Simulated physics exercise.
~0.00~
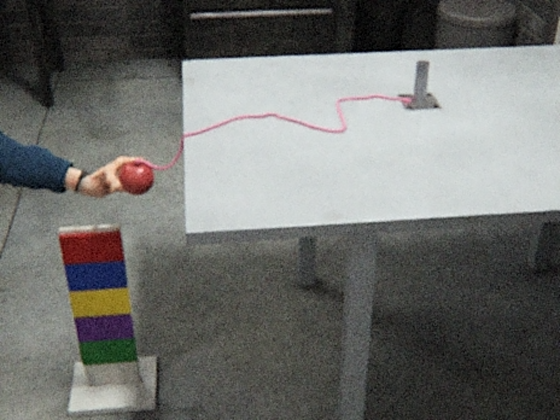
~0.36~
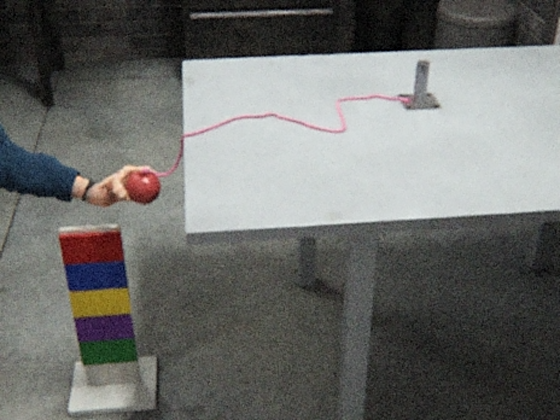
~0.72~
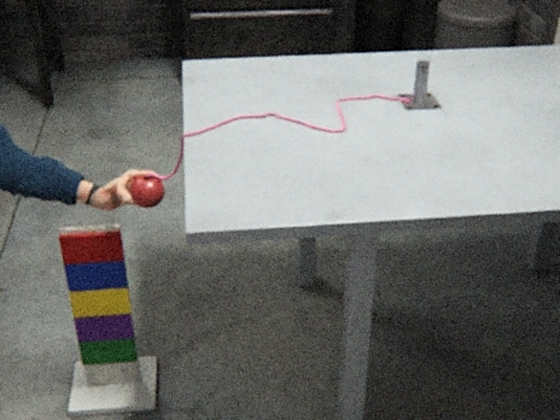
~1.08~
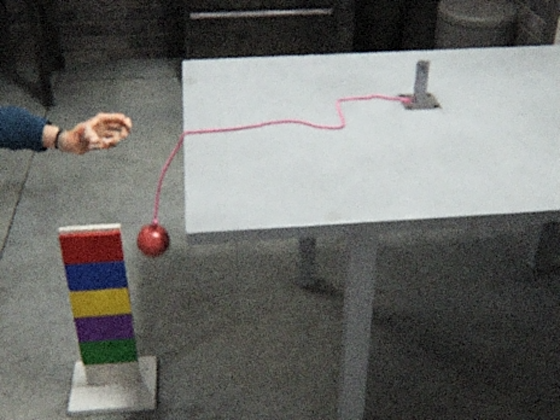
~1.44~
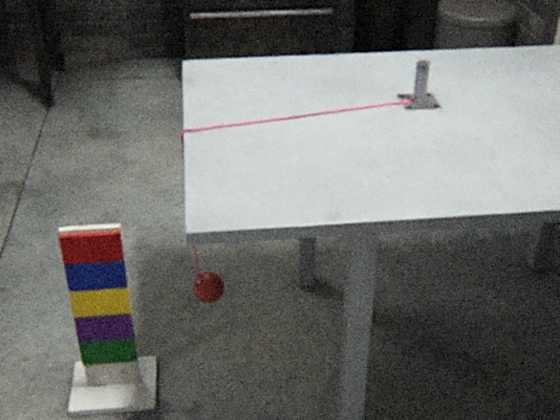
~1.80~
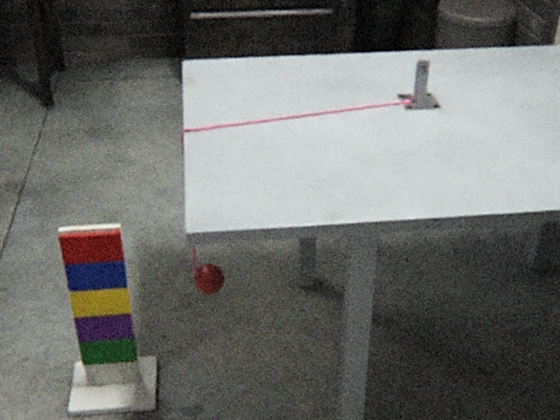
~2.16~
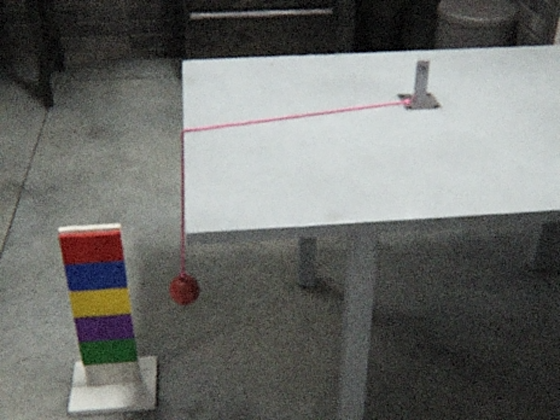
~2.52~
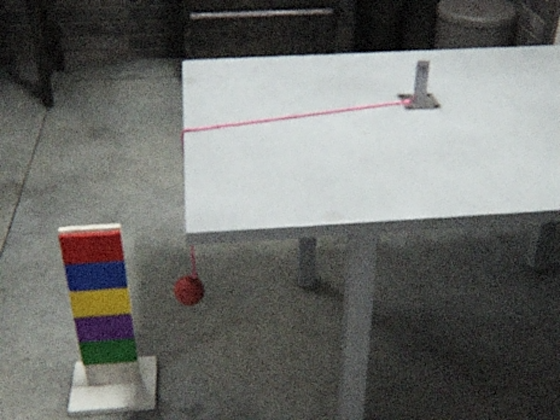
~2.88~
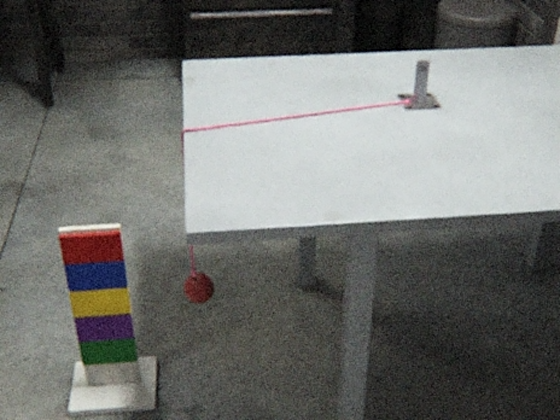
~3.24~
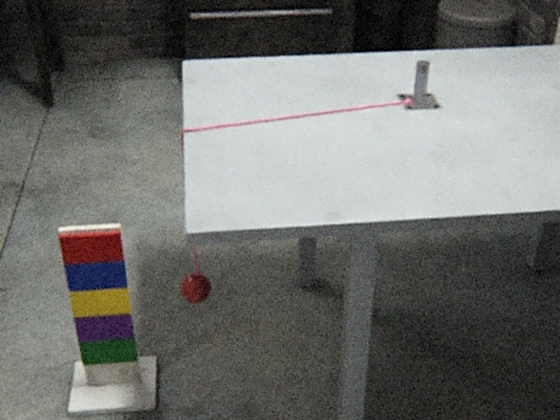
Red apple on a pink shoelace dropping from a hand past a workbench edge, swinging, then hanging level with the yellow band.
